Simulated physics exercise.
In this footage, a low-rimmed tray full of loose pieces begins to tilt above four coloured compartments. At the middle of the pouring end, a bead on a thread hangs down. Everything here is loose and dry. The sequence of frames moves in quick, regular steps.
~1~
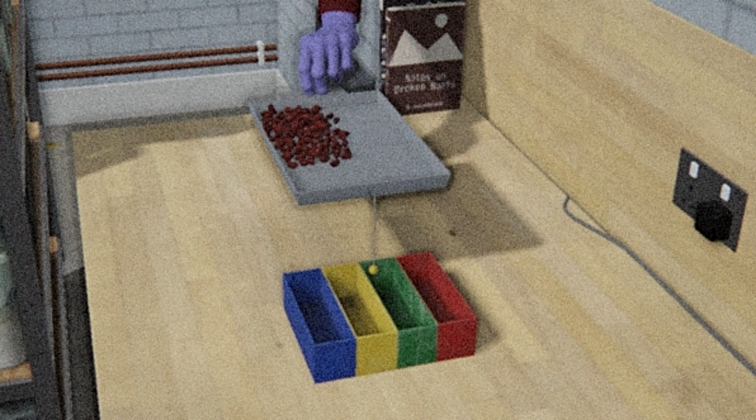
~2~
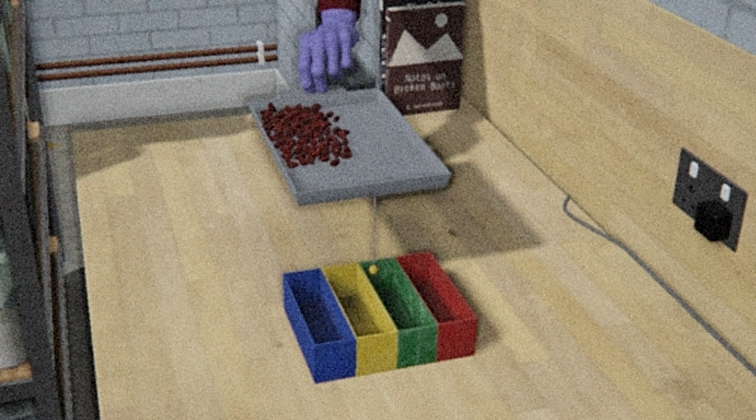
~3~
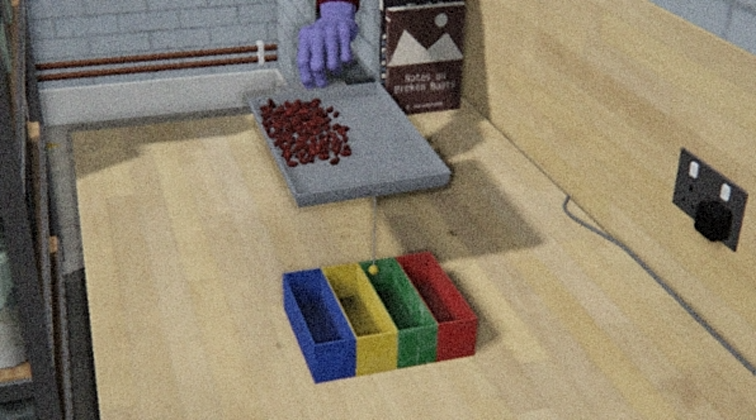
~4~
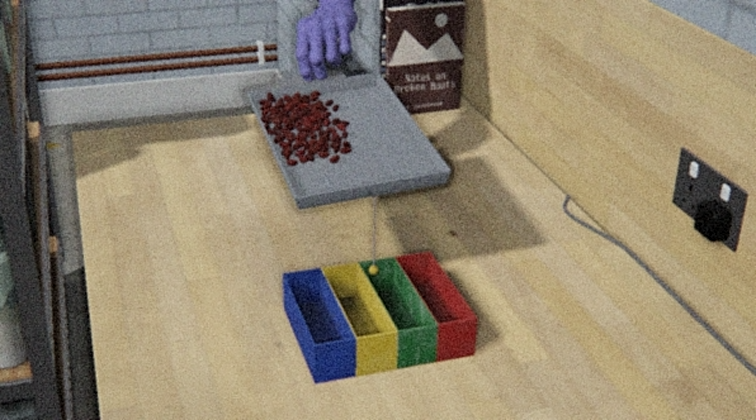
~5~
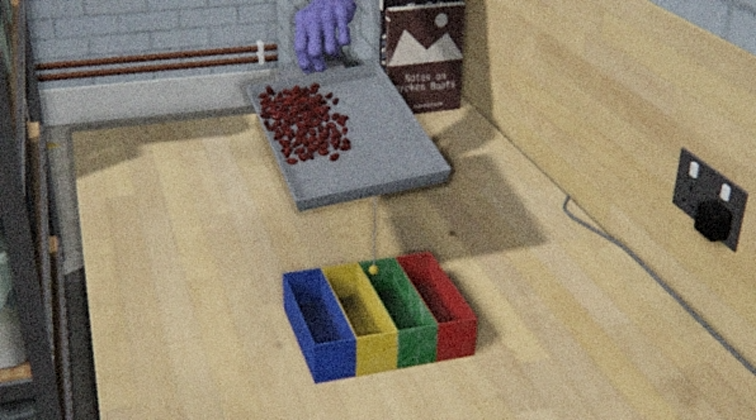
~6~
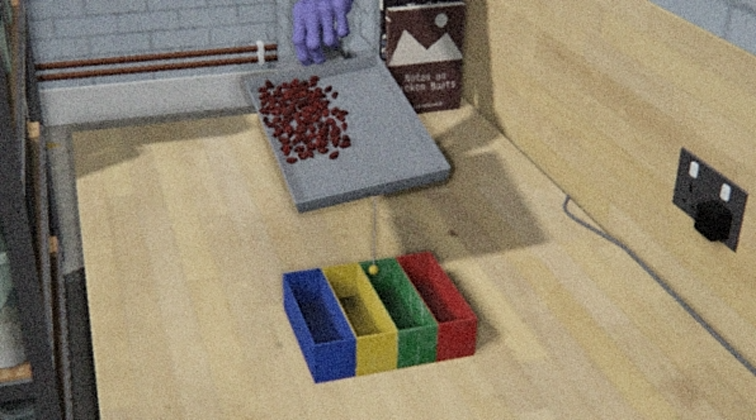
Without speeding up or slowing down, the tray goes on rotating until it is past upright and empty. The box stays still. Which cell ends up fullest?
The blue cell.
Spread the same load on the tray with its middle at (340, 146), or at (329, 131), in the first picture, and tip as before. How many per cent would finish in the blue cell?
Estimates in order: 60 percent, 70 percent.
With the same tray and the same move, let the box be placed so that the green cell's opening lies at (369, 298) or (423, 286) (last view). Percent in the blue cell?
It would be roughly 40 per cent, followed by roughly 10 per cent.
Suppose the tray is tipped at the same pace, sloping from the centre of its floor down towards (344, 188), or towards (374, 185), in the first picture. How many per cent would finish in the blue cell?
In turn, 50 percent and then 20 percent.
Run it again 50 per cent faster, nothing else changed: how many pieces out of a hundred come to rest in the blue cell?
It would be close to 70 per cent.
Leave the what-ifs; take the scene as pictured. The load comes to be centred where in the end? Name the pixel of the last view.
Near pixel (312, 329).
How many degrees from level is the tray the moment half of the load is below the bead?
Angle: Approx. 100 degrees.
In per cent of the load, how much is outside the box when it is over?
I'd put it near 20 per cent of the load.
Soon after the last picture, tray tipped steeply; nearly all on the tray; a stray few falling or outside the box.
A little later, tray tipped right over; most on the tray; a small part in the blue cell; a small part falling or outside the box.
Later still, tray tipped past a quarter turn; most in the blue cell; a stray few in the yellow cell; a stray few in the green cell; about a quarter falling or outside the box.
At rest, tray tipped past a quarter turn; most in the blue cell; a stray few in the yellow cell; a stray few in the green cell; none in the red cell; about a quarter outside the box.
